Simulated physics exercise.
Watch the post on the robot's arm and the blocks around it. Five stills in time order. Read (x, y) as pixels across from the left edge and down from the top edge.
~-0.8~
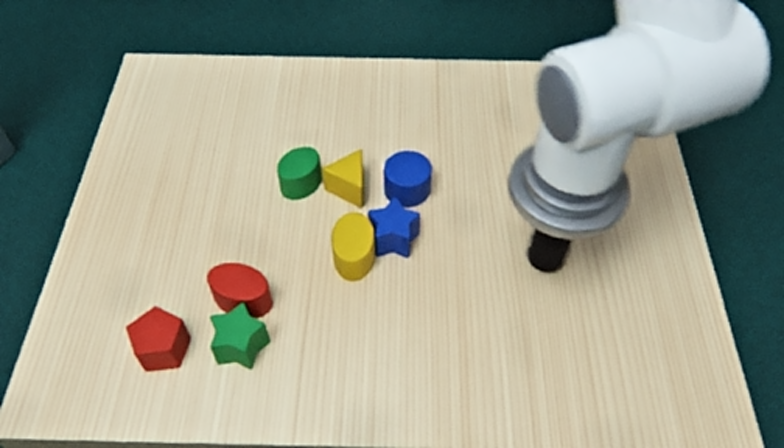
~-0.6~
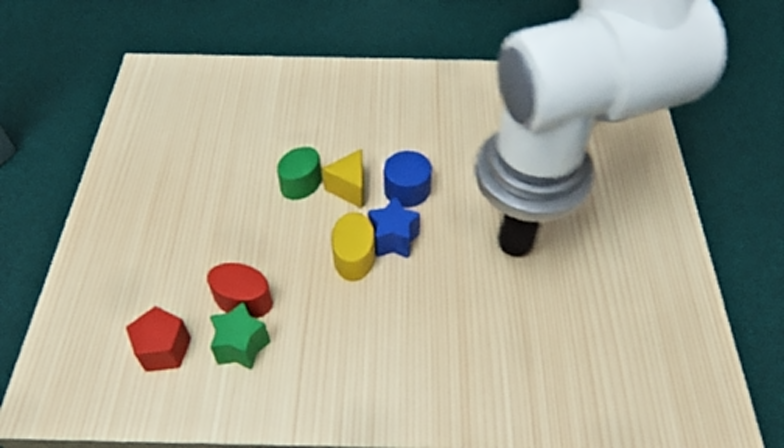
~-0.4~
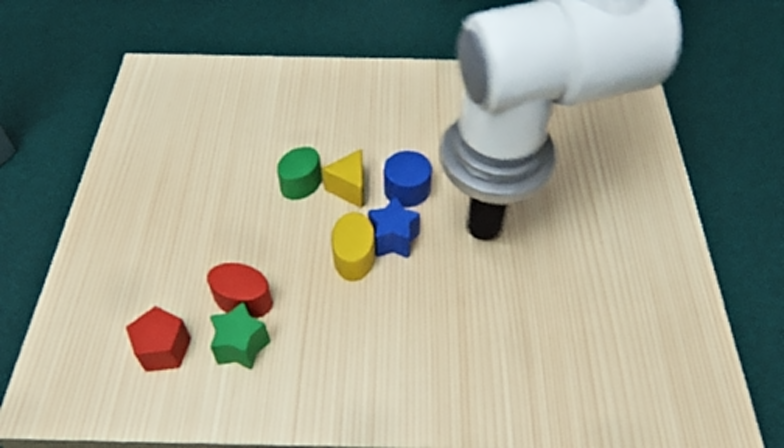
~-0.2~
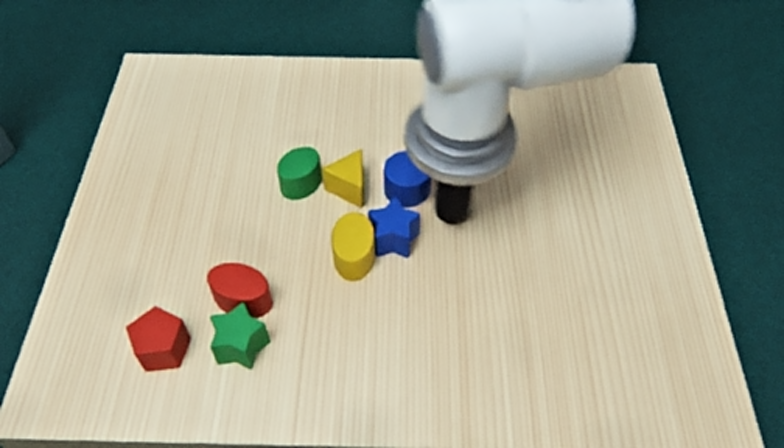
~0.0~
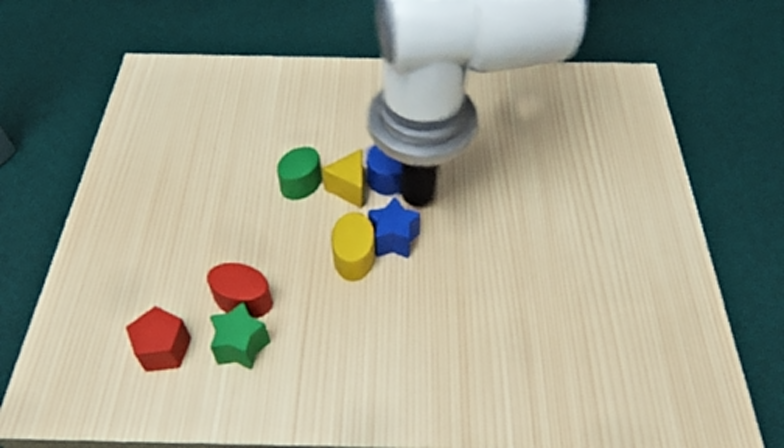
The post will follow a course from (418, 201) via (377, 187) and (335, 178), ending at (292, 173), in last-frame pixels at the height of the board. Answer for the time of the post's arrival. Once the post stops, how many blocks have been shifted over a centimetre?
3 or more blocks.
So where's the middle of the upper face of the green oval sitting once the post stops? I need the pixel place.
By then it is at (248, 163).
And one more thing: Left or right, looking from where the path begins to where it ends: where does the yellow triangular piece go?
Facing from start to end, it will go to the left.
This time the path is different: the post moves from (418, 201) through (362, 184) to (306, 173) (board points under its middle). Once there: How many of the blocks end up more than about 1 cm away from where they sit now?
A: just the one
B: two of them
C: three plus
C (three plus)
What follows on the original path. One third of the way, post at (376, 181); yellow triangular piece at (340, 166), turned 25° anticlockwise; blue disc at (364, 136).
Two thirds of the way, post at (333, 171); green oval at (280, 160), turned 15° clockwise; yellow triangular piece at (309, 175), turned 35° anticlockwise; blue disc at (356, 129).
At the end, post at (291, 166); green oval at (248, 163); yellow triangular piece at (295, 181), turned 65° anticlockwise; blue disc at (356, 129); blue star still.
